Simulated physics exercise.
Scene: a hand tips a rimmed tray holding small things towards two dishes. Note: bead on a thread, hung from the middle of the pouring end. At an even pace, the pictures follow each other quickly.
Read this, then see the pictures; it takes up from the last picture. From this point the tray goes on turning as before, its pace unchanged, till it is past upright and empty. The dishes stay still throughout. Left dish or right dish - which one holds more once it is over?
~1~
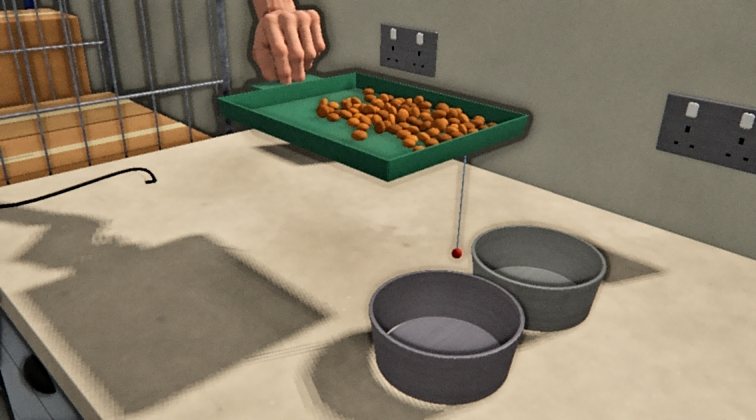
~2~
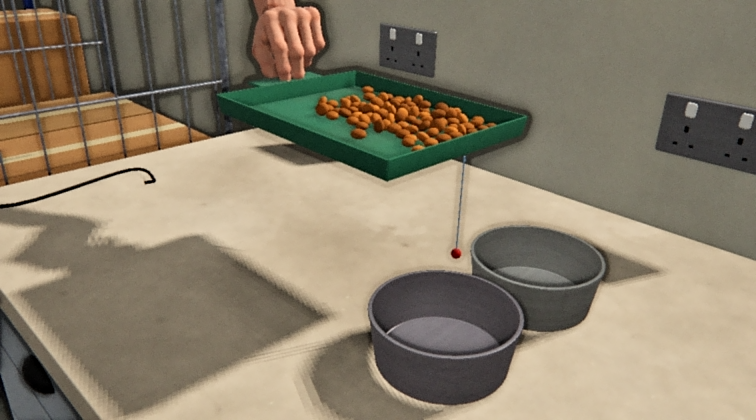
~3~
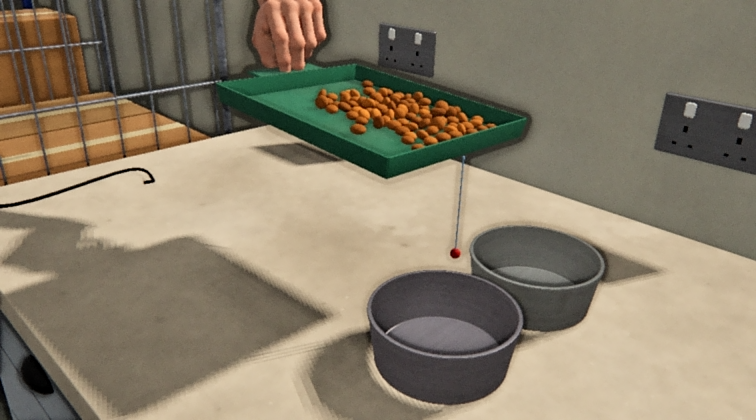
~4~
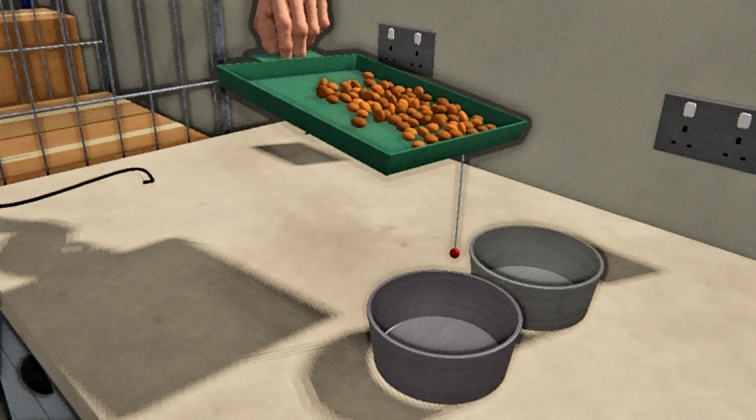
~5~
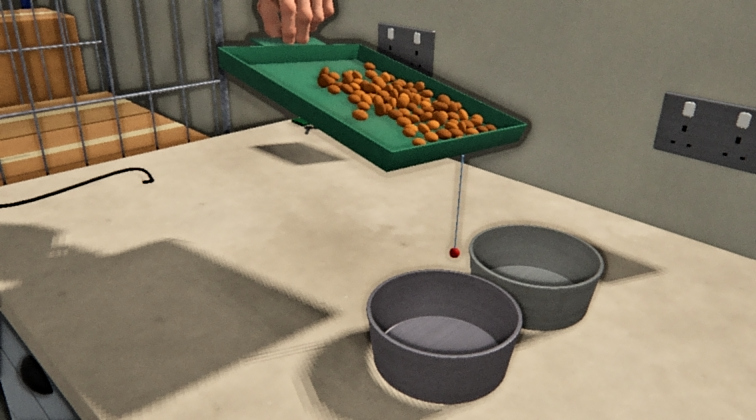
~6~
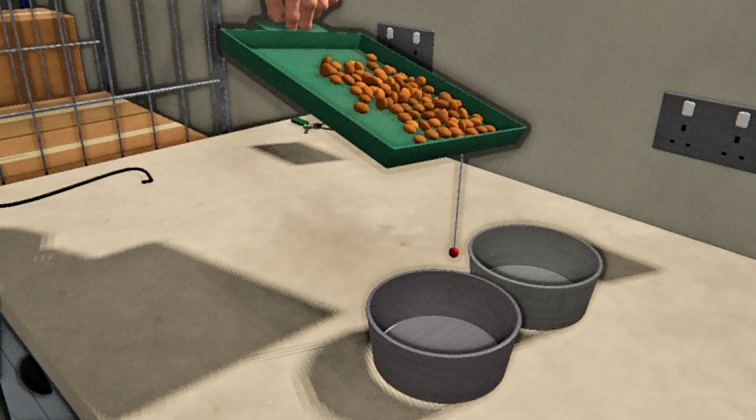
The right one holds more.
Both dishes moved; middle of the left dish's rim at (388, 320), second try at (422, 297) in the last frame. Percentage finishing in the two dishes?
80 %, 100 %.
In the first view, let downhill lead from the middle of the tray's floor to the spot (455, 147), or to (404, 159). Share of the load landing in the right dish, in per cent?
About 60 and 0 percent.
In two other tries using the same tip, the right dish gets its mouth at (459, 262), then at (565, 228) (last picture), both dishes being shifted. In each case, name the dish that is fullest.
Well, the first try goes to the rightward dish and the second to the leftward dish.
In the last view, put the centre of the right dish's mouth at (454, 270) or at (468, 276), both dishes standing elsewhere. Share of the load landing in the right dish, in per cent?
Close to 20 in a hundred first, close to 20 in a hundred second.
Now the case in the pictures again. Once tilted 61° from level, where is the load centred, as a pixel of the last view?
Mark it at roughly (477, 112) in the final frame.
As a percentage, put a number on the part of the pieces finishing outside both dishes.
It comes to some 0 in a hundred.
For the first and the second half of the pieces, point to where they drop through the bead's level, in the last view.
The early half goes through (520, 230), the late half through (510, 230).
Soon, tray tipped steeply; nearly all on the tray; a stray few in the right dish; a stray few in the air.
A while on, tray tipped right over; about a quarter on the tray; a stray few in the left dish; about two thirds in the right dish; a stray few outside both; a small part in the air.
Towards the end, tray tipped past a quarter turn; a stray few in the left dish; nearly all in the right dish; a stray few outside both.
Finally, tray tipped past a quarter turn; a stray few in the left dish; nearly all in the right dish; a stray few outside both.
